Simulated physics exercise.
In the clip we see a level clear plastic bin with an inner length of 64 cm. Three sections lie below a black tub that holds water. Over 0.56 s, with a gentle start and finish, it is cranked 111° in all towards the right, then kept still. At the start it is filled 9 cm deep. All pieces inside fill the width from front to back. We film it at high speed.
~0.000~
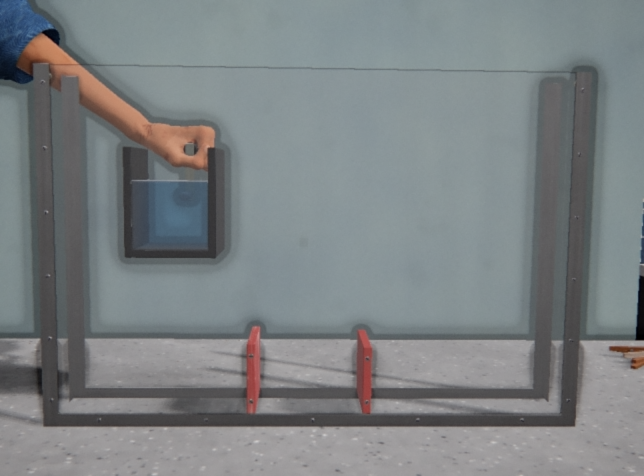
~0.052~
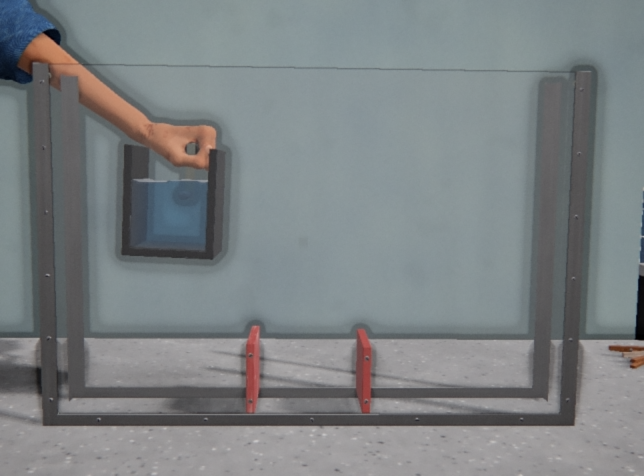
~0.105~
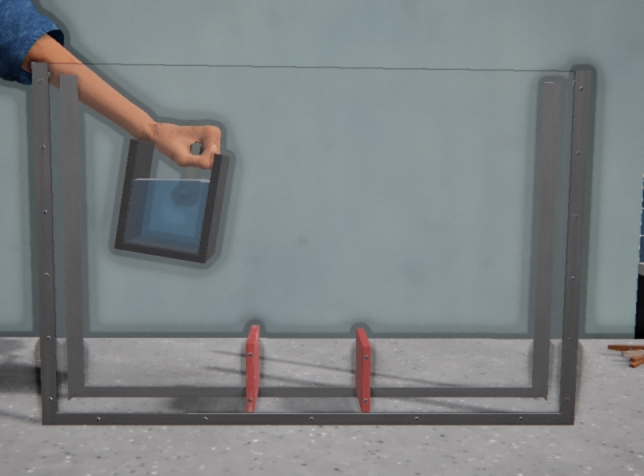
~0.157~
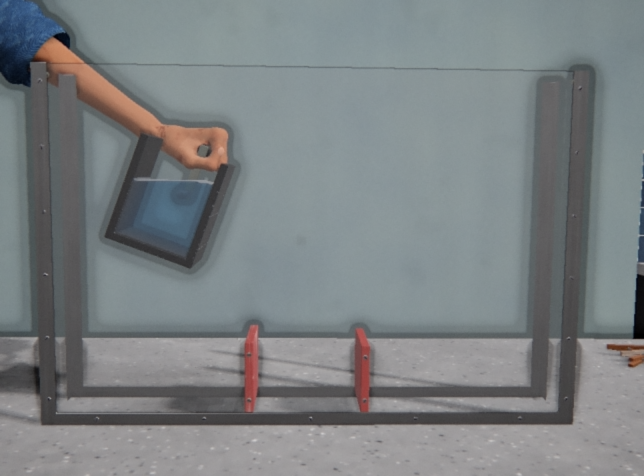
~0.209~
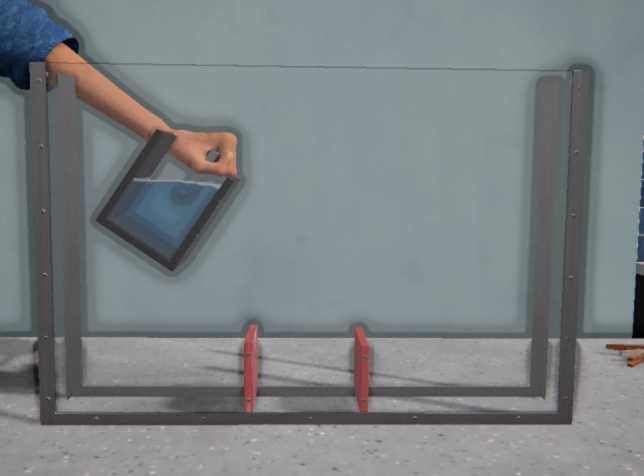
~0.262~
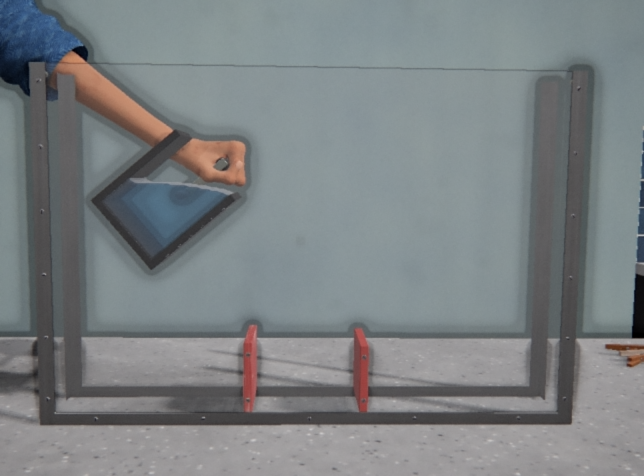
A hand steadily tilts a dark container of water rightward above a clear bin.
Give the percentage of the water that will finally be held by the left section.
Close to 5 per cent.
By 0.46 s the sections hold 0, 2 and 0 per cent, with 98 still above them.
By 0.71 s the sections hold 1, 64 and 0 per cent, with 35 still above them.
By 1.04 s the sections hold 5, 88 and 6 per cent, with 1 still above them.
At rest it is 5 per cent left, 89 middle, 6 right.
